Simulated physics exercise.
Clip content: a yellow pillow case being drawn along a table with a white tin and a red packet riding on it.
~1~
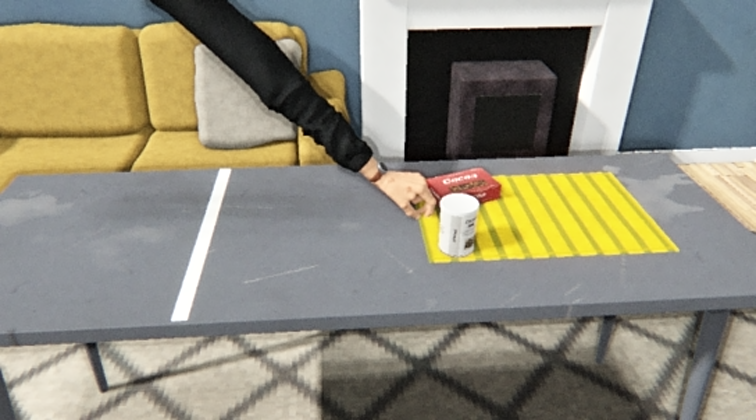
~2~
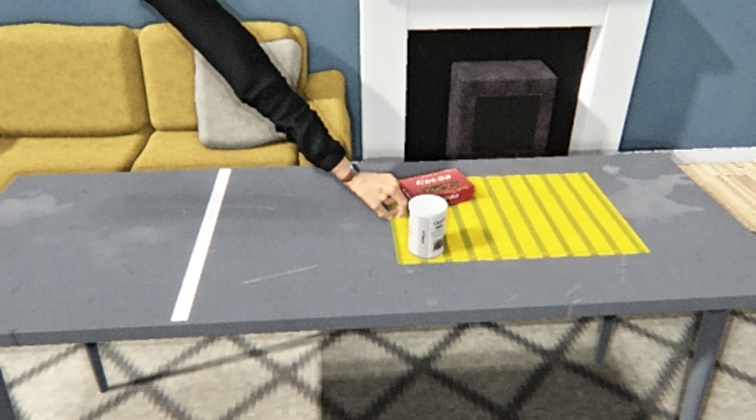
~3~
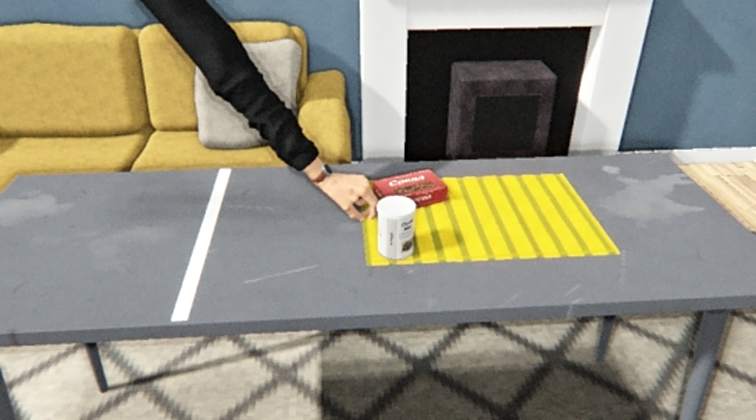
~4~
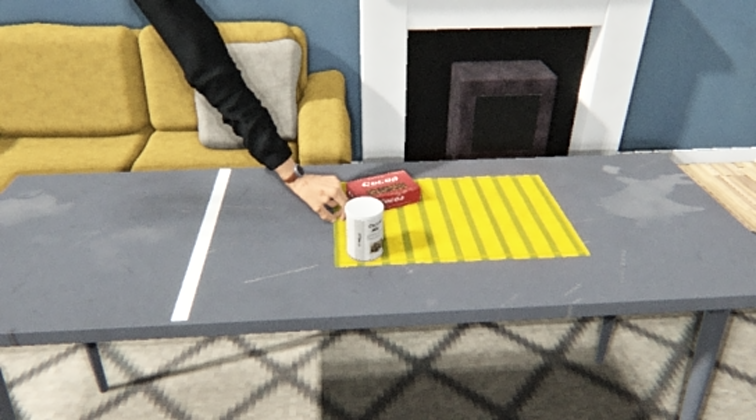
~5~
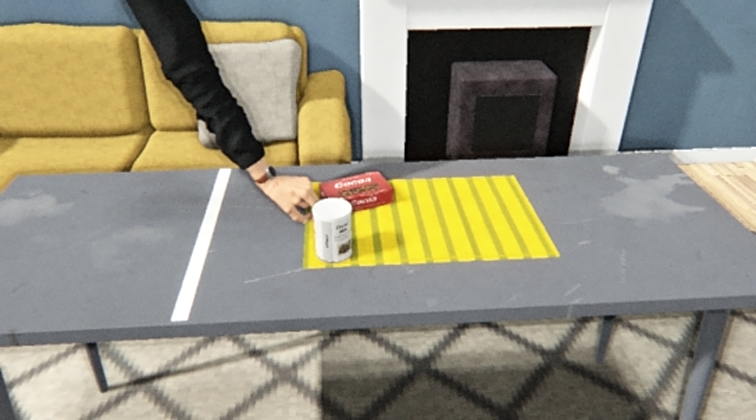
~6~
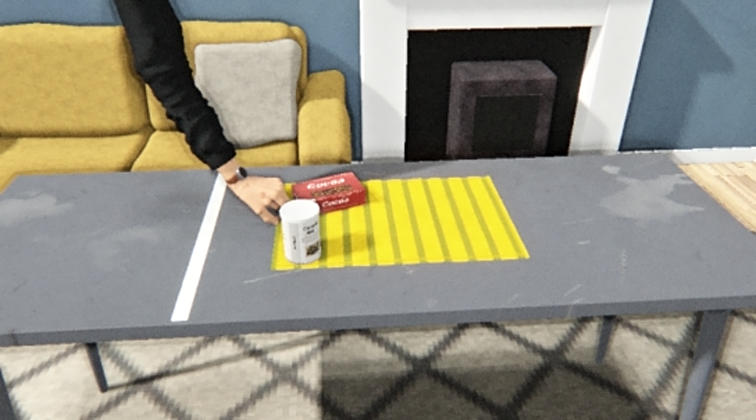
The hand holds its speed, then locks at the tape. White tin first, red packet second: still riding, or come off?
White tin - came off; red packet - came off.
Then, 0.07 s past the final frame, hem short of the tape; white tin on the cloth near (257, 234); red packet on the cloth near (291, 196).
Then, 0.18 s past the final frame, hem at the tape; white tin ahead of the hem near (191, 237); red packet on the cloth near (235, 198).
When it is over, hem at the tape; white tin ahead of the hem near (112, 242); red packet ahead of the hem near (185, 201). The white tin leaves the cloth and the red packet shoots off the front.
